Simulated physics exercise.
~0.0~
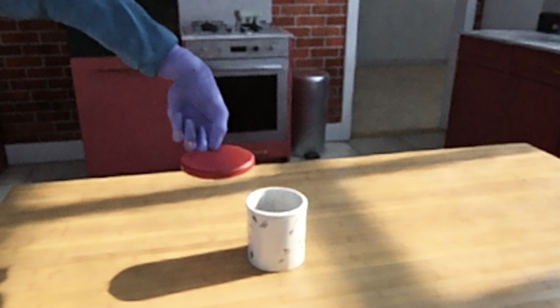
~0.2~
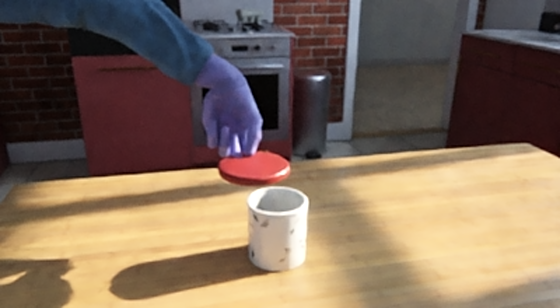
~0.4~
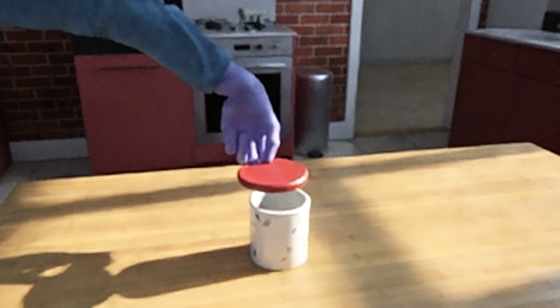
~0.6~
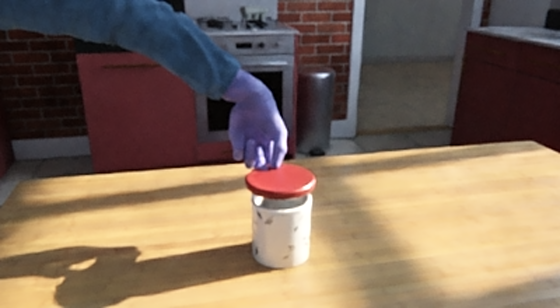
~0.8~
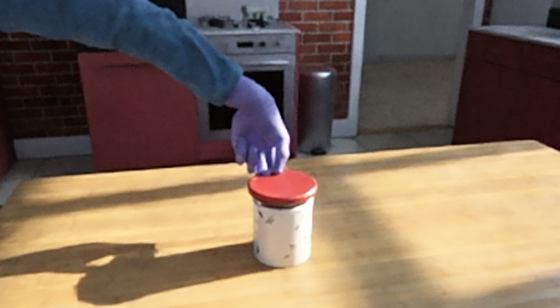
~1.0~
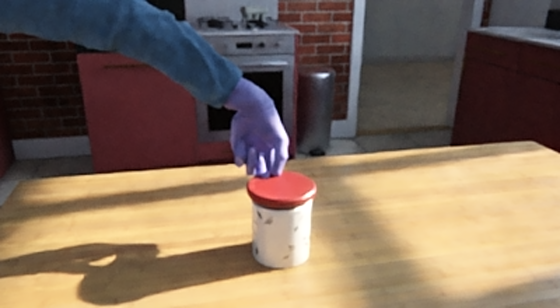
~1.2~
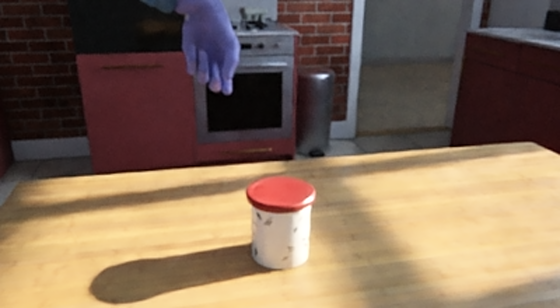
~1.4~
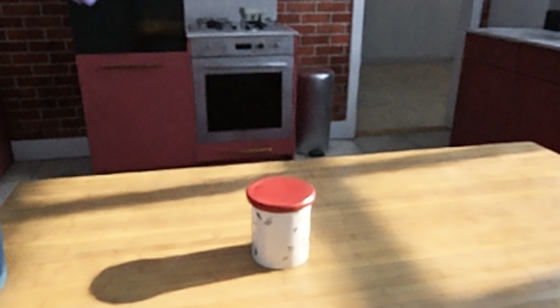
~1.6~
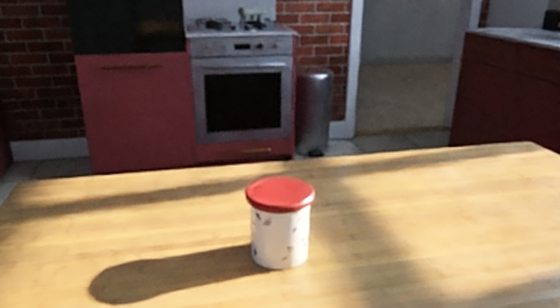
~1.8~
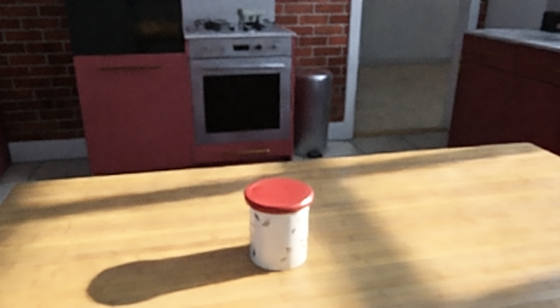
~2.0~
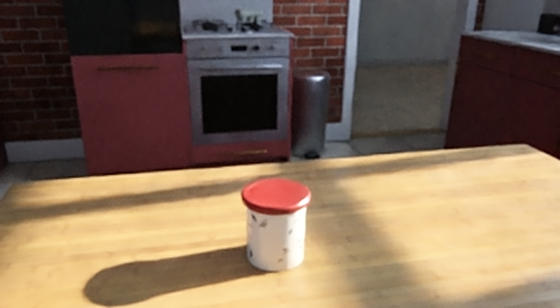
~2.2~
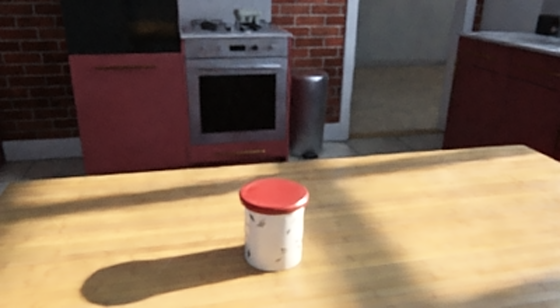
A purple hand in a blue sleeve reaches in from the upper left, holding a red lid above a light wooden table in a kitchen, seen from slightly above. An open white canister with small dark marks stands near the middle, and behind it are red cabinets, a silver oven, a bin and brick walls. The hand carries the lid right and lowers it onto the canister. It presses there briefly, then lets go and withdraws to the left. The view sways slightly while the lid stays resting on the rim, covering the opening.
